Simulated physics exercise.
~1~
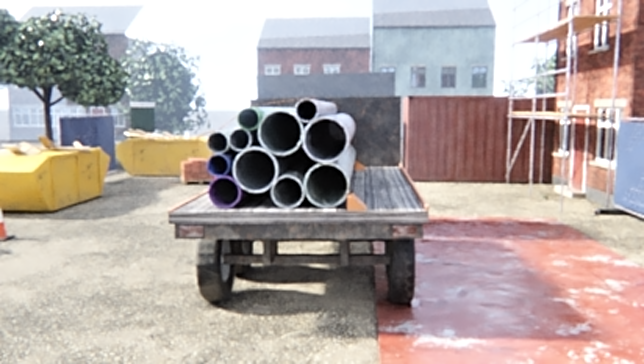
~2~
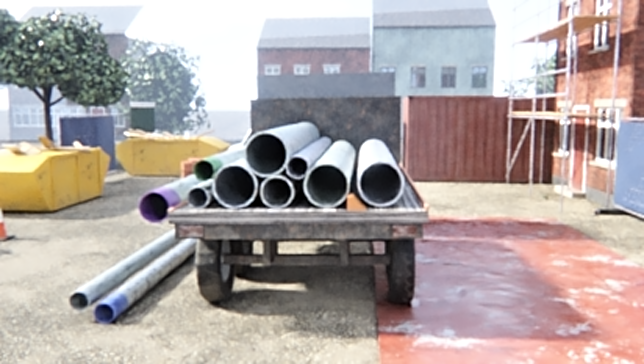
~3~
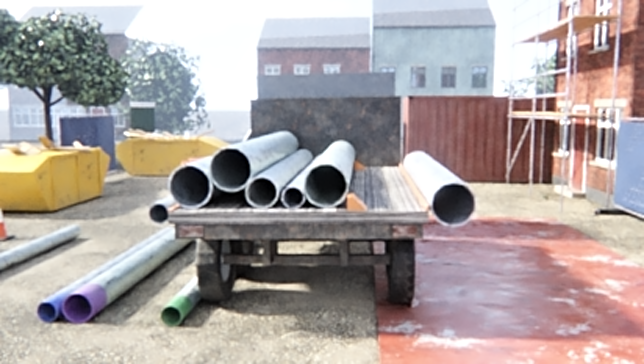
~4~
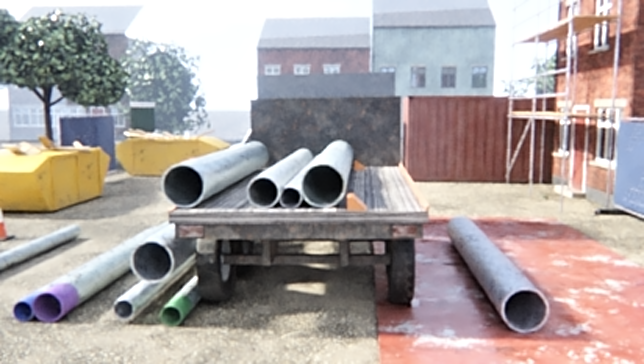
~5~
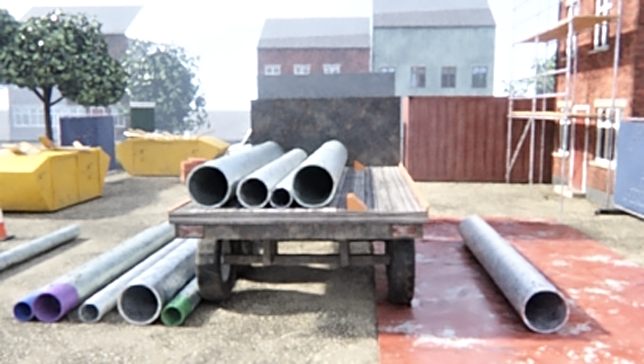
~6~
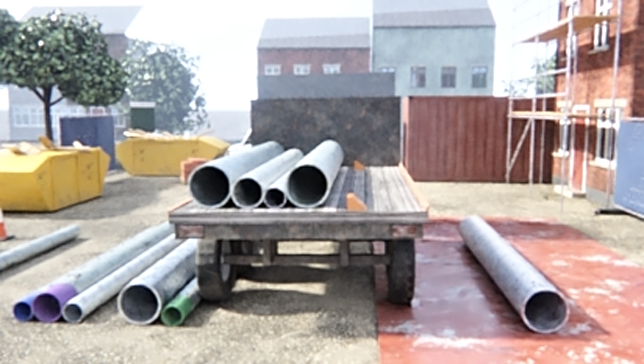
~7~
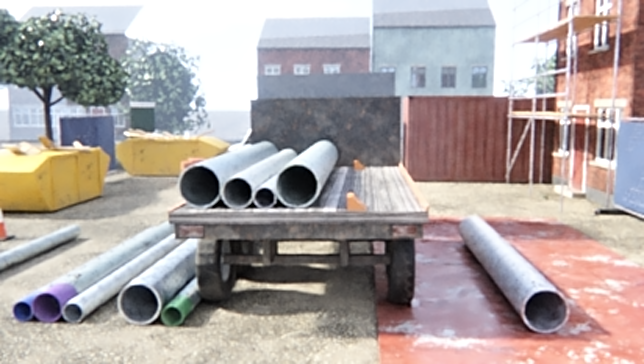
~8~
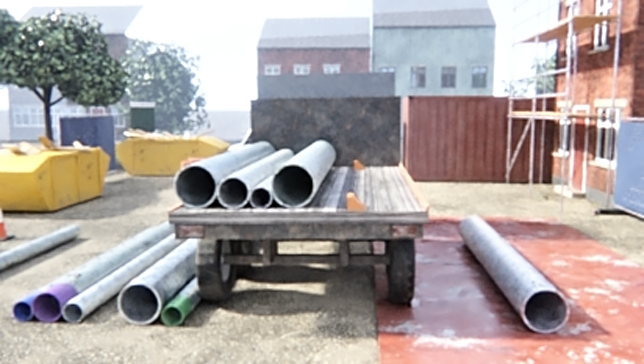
On a building site, a stack of steel pipes on a parked flatbed lorry collapsed and spread, the blue, purple and green ones dropping off the left with others while one large pipe fell off the right, leaving four resting on the deck.
